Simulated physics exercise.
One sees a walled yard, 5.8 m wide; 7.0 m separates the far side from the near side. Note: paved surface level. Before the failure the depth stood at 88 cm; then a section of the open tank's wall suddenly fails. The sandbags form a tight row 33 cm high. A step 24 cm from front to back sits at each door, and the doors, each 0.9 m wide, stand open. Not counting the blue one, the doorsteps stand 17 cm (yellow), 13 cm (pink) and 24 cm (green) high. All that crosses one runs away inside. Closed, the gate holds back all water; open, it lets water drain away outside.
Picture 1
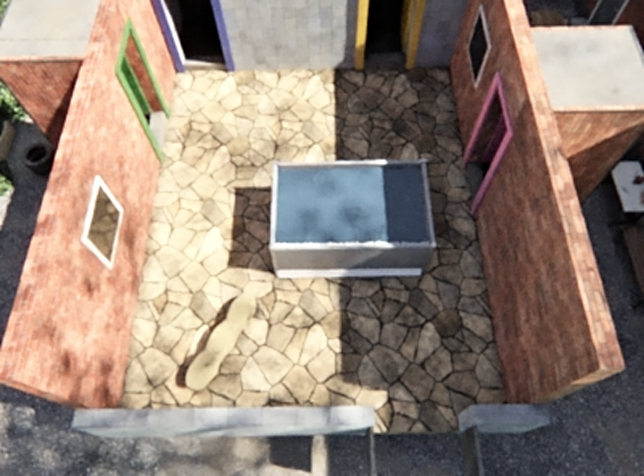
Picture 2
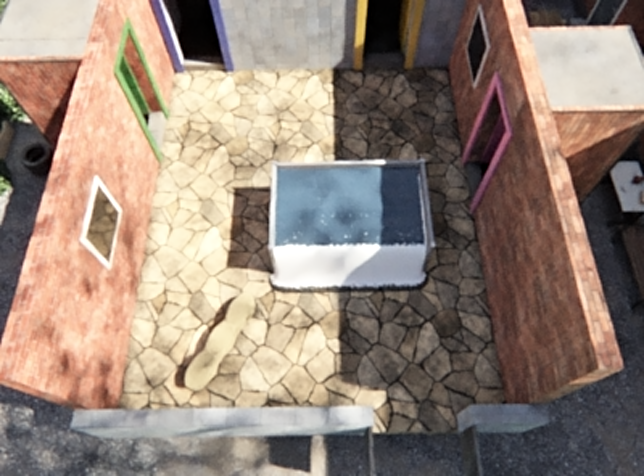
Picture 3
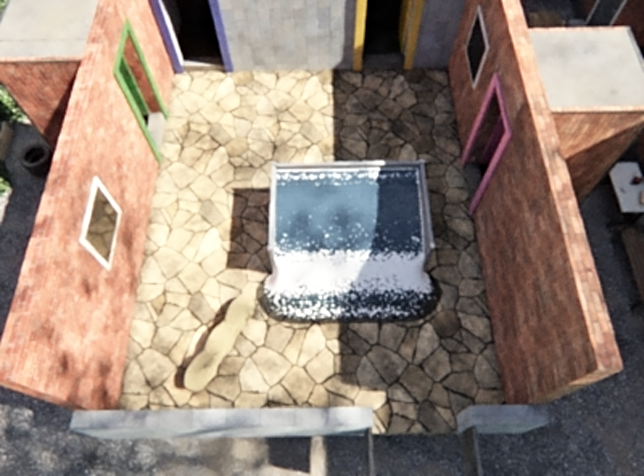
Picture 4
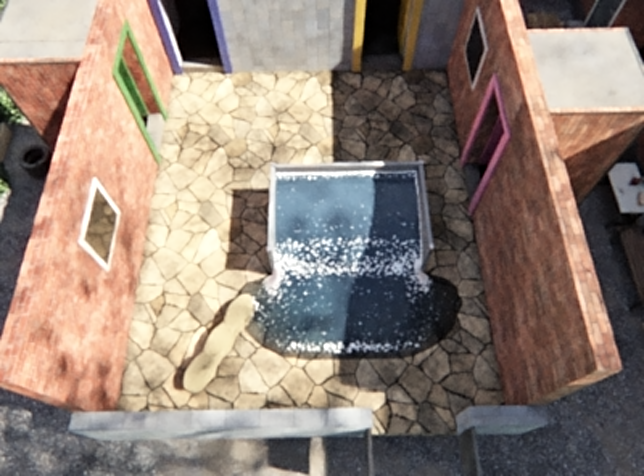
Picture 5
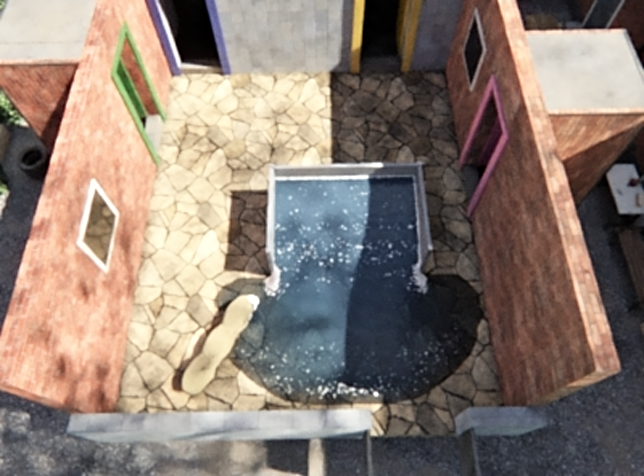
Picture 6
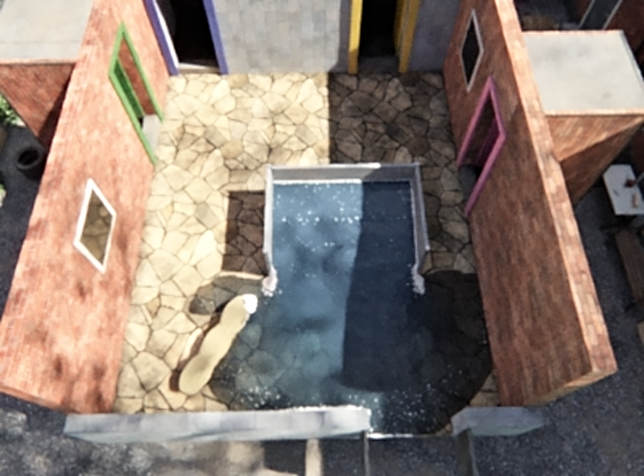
In this clip, an open rectangular tank of water stands in a stone-paved, brick-walled yard, then its front side gives way and water pours out toward the viewer, spreading across the paving around a pale, rounded object.
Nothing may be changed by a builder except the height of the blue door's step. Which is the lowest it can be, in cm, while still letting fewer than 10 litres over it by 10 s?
No lower than about 7 cm.
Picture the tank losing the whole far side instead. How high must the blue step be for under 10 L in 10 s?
Then something near 28 cm.
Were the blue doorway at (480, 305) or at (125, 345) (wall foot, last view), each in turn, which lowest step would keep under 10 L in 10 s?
You'd want roughly 10.5 cm there first, then roughly 14.5 cm.
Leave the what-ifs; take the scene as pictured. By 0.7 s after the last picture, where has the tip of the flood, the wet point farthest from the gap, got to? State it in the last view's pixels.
Somewhere near the pixel (111, 422).
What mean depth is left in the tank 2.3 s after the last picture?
Close to 12 cm deep on average.
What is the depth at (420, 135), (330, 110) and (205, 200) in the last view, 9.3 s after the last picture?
Around 4 cm, 6 cm and 2 cm.
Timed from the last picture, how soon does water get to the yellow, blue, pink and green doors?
Front arrival: Yellow 5.5 seconds, blue 4.0 seconds, pink 3.0 seconds, green 3.0 seconds.
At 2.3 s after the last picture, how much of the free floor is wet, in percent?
40 %.
Then, 0.7 s after the last picture water covers 30 % of the floor, deepest (53 cm) near (330, 406); it has not reached the blue door.
Then, 2.3 s after the last picture water covers 40 % of the floor, deepest (31 cm) near (123, 422); it has not reached the blue door.
Then, 9.3 s after the last picture water covers 95 % of the floor, deepest (10 cm) near (235, 395); 4 cm at the blue door, 0 litres in over its 18 cm step.
At the blue door as built, the water peaked near 11 cm, 5.7 s after the last picture.
Run again over the same 10 s with other heights there, 15 litres in over 6.5 cm, 2 litres over 9 cm. The limit of 10 litres is kept from about 7 cm up.
